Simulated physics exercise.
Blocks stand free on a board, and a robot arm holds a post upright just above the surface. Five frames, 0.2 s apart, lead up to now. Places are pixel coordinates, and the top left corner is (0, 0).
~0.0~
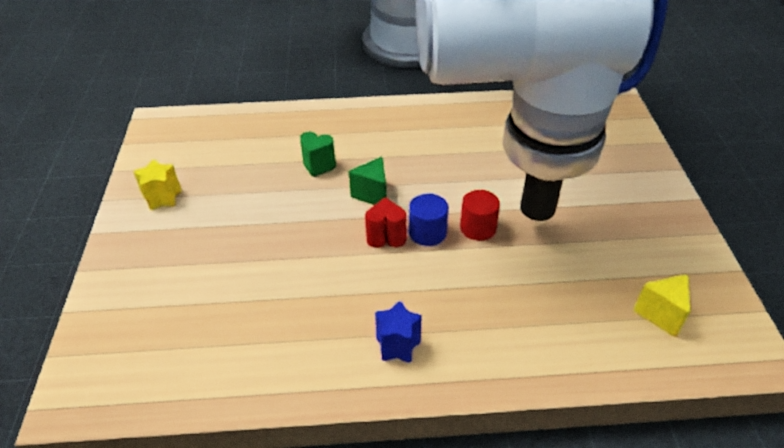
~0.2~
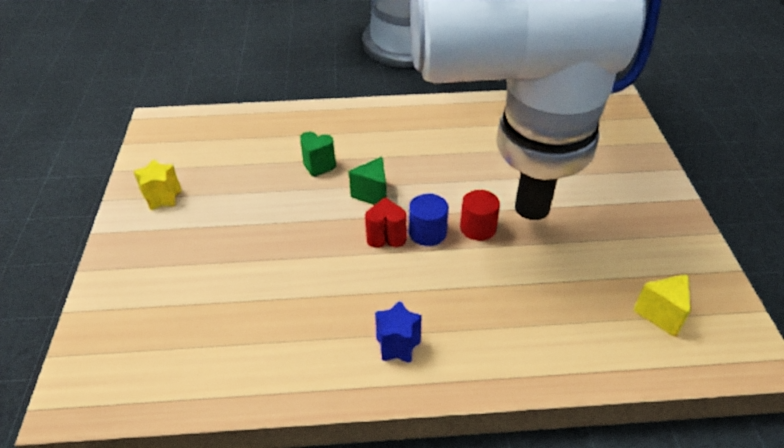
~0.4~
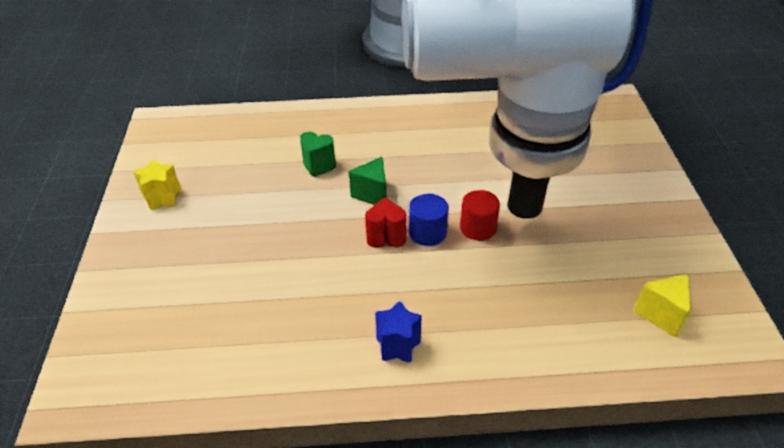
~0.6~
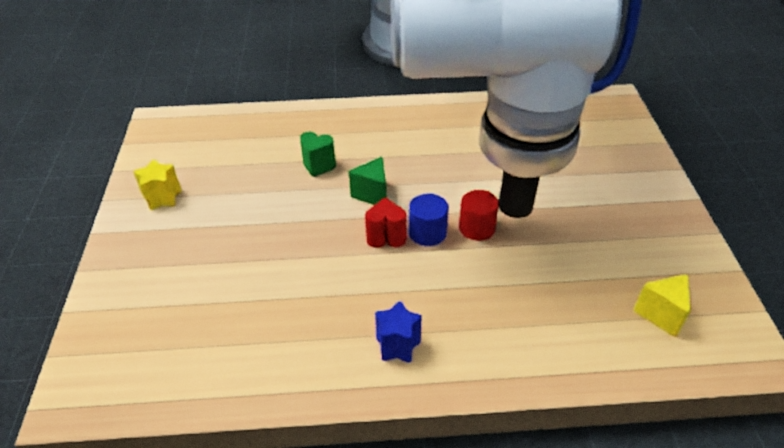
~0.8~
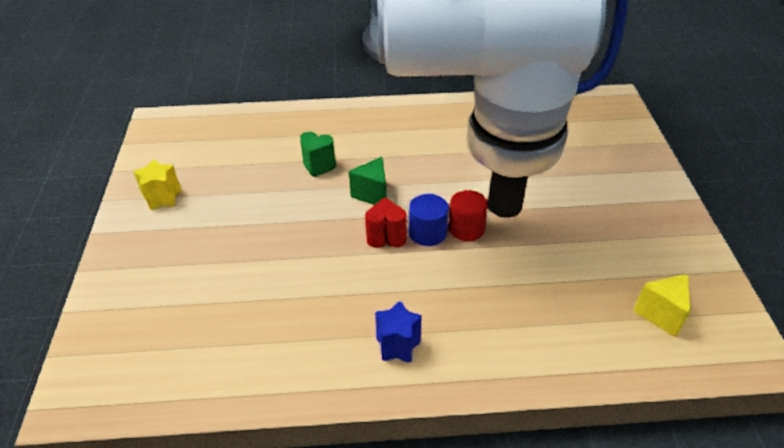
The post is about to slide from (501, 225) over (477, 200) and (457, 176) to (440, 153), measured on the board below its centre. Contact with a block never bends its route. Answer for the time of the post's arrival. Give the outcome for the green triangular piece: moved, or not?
Once the path ends, it is where it was.
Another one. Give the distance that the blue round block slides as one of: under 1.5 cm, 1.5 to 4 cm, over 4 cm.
Shift of under 1.5 cm.
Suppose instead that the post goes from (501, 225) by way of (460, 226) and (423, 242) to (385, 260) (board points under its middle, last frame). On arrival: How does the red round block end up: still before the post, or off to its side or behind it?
The post has lost it.
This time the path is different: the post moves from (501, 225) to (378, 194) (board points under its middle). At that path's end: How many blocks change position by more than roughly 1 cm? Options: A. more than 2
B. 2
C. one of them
Answer: A.
What follows on the original path. One third of the way, post (479, 180); blue round block (425, 208); red round block (458, 194).
Two thirds of the way, post (458, 157); blue round block (425, 208); red round block (458, 194).
At the end, post (441, 134); green triangular piece not moved; blue round block (425, 208); red round block (458, 194).
